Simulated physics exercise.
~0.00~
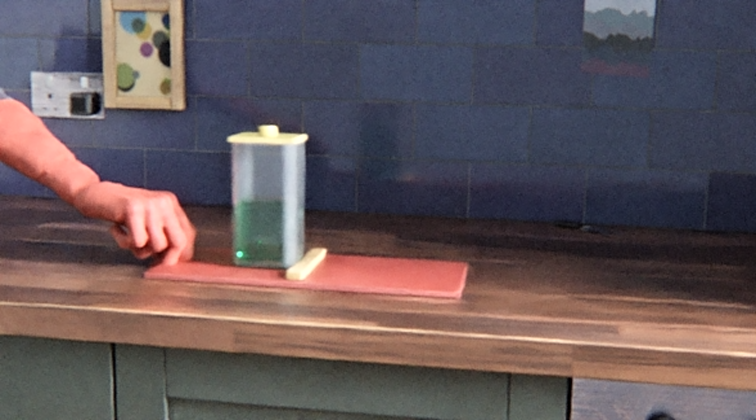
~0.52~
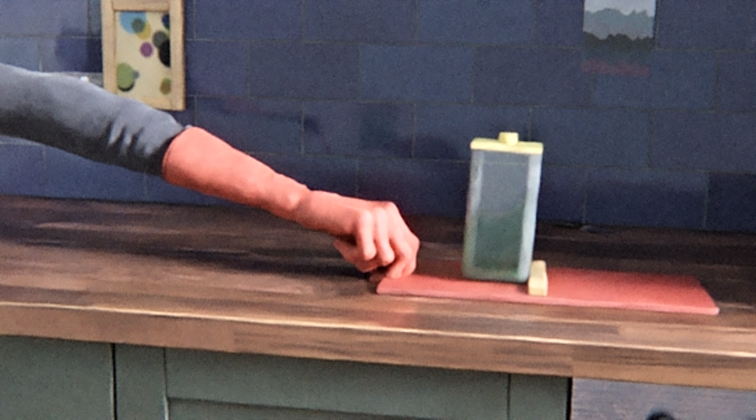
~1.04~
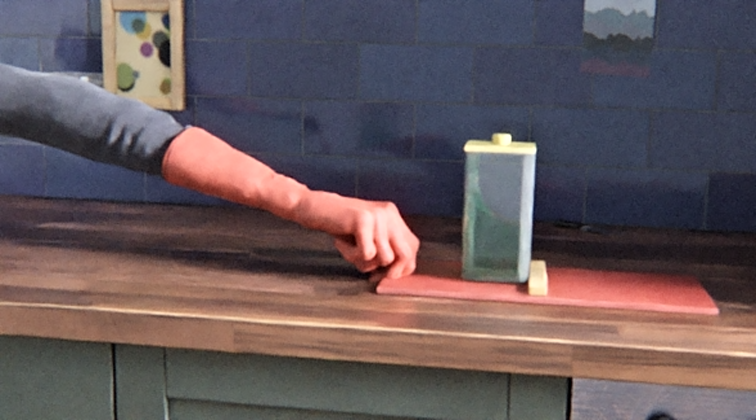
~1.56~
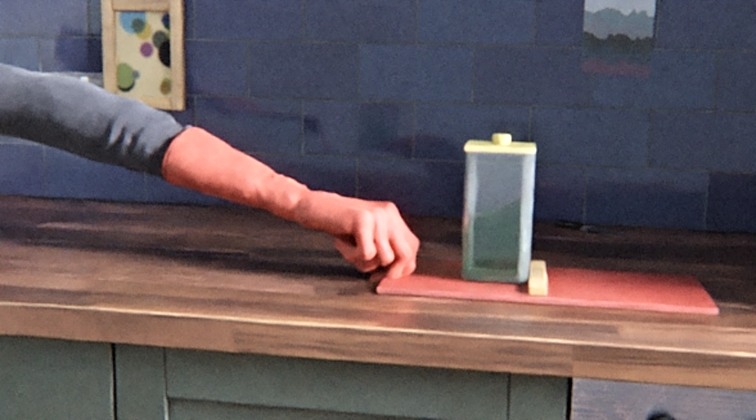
The video shows a hand pushing a red board to the right along a wooden worktop, carrying a square bottle of greenish liquid beside a small pale batten. The board stops, the bottle tips slightly and settles back, and it remains standing upright while the liquid sloshes inside.
